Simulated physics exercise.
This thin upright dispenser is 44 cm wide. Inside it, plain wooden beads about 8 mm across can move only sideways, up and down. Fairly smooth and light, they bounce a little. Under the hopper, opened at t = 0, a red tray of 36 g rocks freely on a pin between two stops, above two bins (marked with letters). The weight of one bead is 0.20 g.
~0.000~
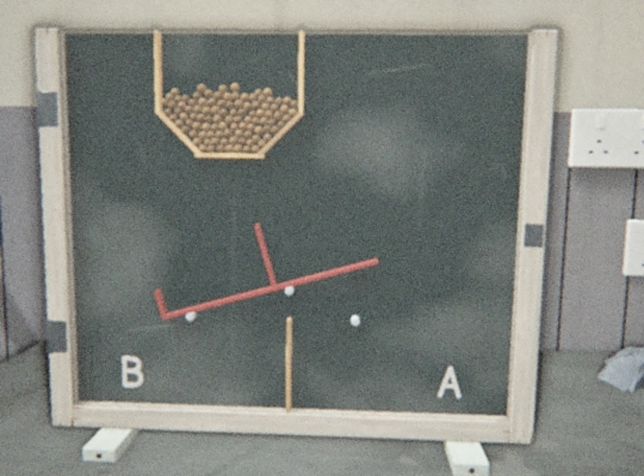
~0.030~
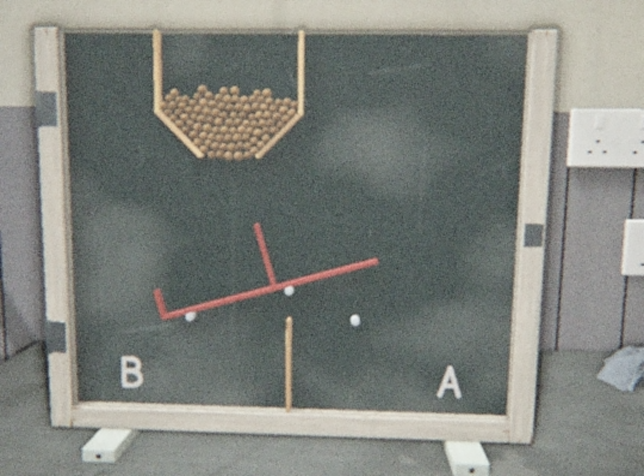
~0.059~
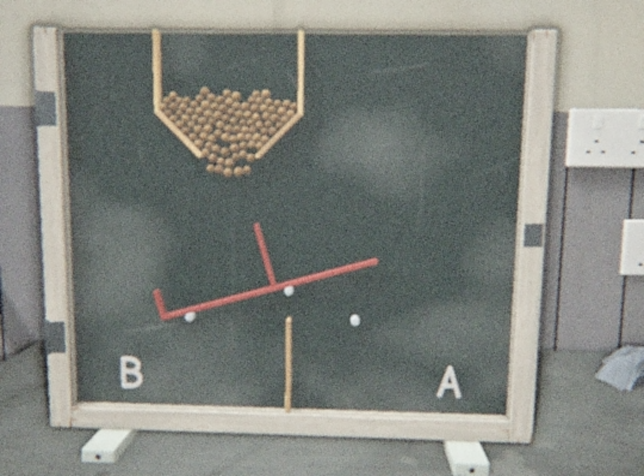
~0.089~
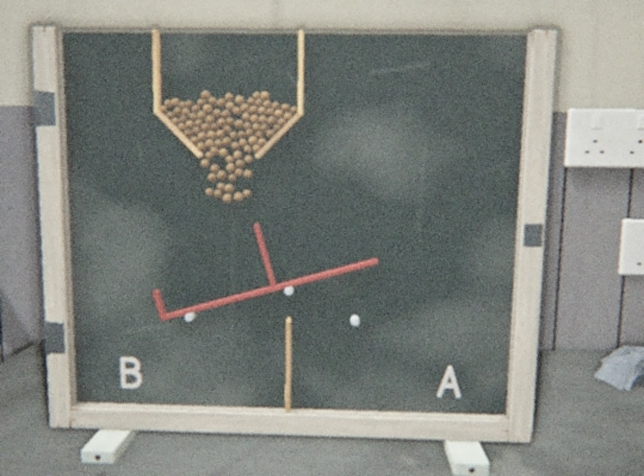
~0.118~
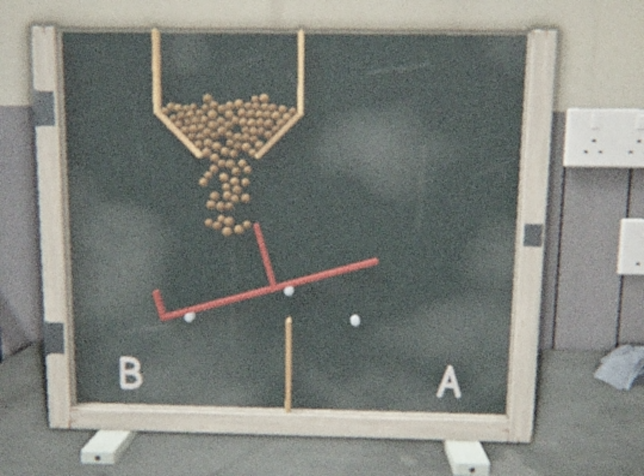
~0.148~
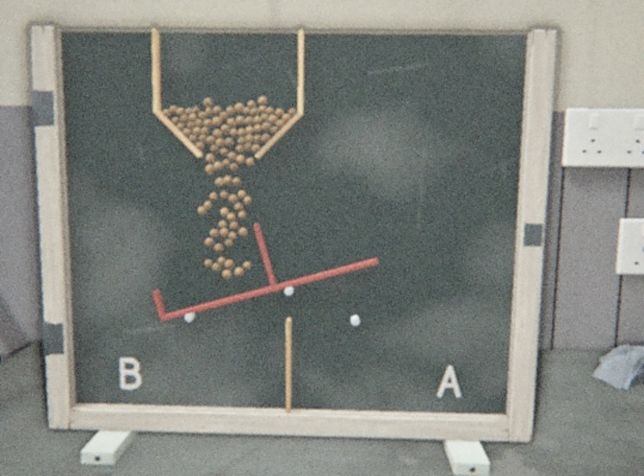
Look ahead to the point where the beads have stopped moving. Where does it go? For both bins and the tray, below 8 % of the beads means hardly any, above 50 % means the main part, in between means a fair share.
Once everything stops, bin A has barely any. Bin B has a portion, and the tray has more than half.
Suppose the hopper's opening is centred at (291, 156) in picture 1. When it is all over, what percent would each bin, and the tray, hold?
Final shares - bin A: 15, bin B: 0, tray: 85.
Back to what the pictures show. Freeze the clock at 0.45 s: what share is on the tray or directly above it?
About 95 percent.
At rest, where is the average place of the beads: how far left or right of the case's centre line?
The average place ends up near 9 cm to the left of the middle.
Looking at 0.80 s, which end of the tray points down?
The tray dips on its left side.
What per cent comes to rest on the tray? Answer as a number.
That share is close to 80 percent.
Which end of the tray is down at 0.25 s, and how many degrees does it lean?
It's sloping around 15° down towards the left end.
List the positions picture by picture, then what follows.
In the first frame, gate shut, about 100 beads in the hopper; its mouth (201, 155) to (259, 156); tray left end down 16°; its ends (165, 317) and (376, 262), top of its upright wall (257, 226); pivot (290, 290); stops (191, 316) and (355, 321); a lip at the left end; bin A (450, 382), bin B (133, 372).
In the second frame, 2 out; leading bead (228, 156); tray left end down 16°.
In the third frame, 10 out; leading bead (228, 172); tray left end down 16°.
In the fourth frame, 19 out; leading bead (227, 198); tray left end down 16°.
In the fifth frame, 28 out; leading bead (227, 232); tray left end down 16°.
In the sixth frame, 38 out; leading bead (227, 274); tray left end down 16°; its ends (164, 318) and (376, 261), top of its upright wall (257, 226).
By 0.25 s 65 % have left the hopper; tray left end down 16°; on or over it 65 %, past it to the left 0 %, to the right 0 %.
By 0.45 s 100 % have left the hopper; tray left end down 16°; on or over it 95 %, past it to the left 5 %, to the right 0 %.
By 0.80 s 100 % have left the hopper; tray left end down 16°; on or over it 80 %, past it to the left 20 %, to the right 0 %.
In the end, by 1.7 s, bin A 0 %, bin B 20 %, tray 80 %; tray left end down 16°.
